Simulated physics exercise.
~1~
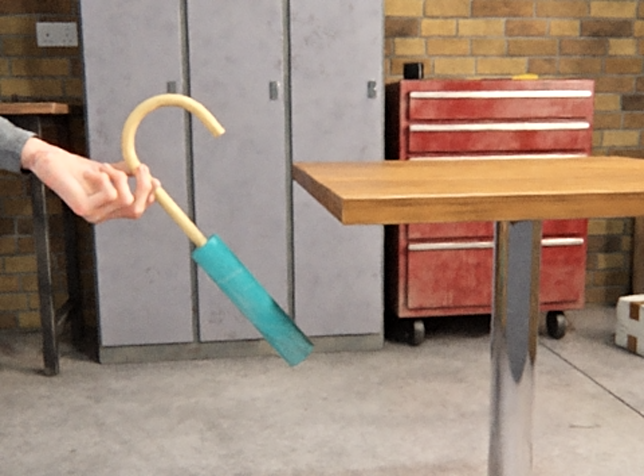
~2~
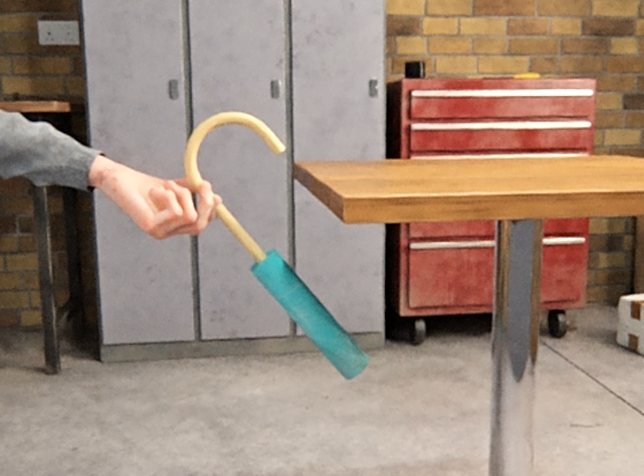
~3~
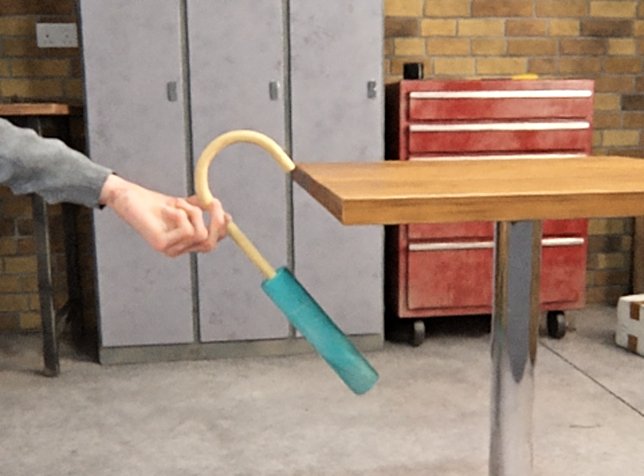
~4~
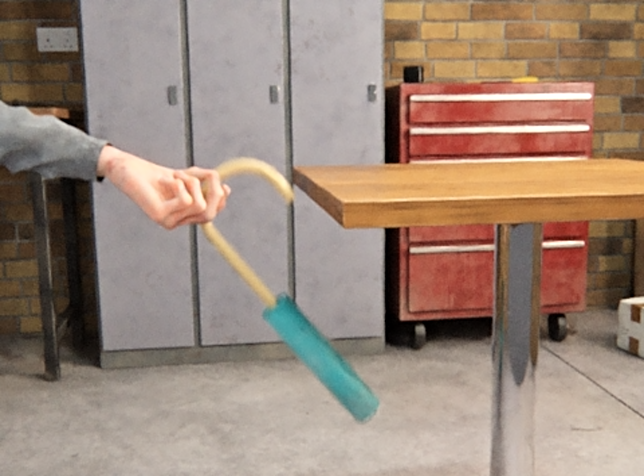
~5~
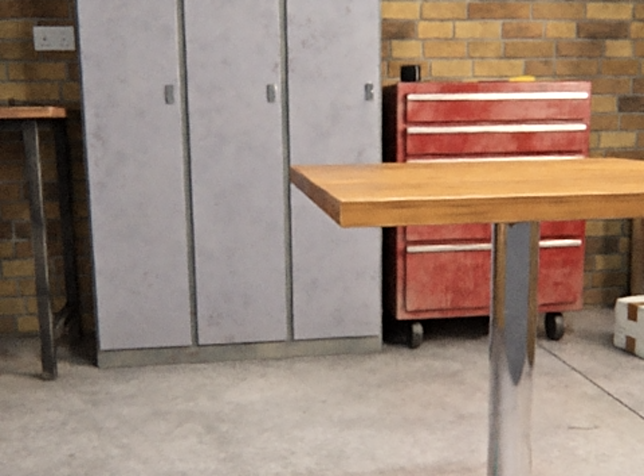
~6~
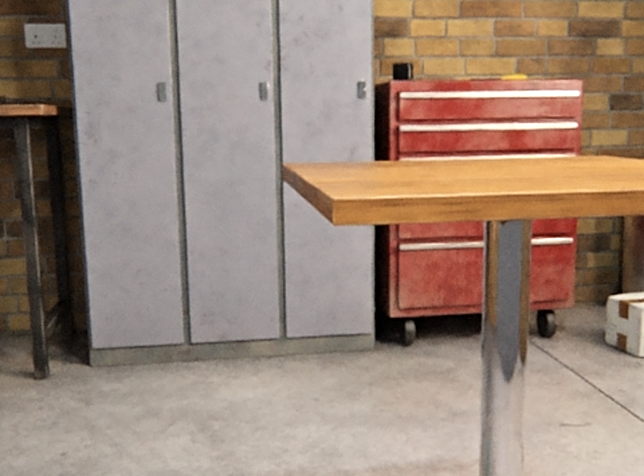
In a brick-walled workshop, a hand holds a turquoise umbrella's hooked handle to a wooden table's edge, releasing it before it drops away.
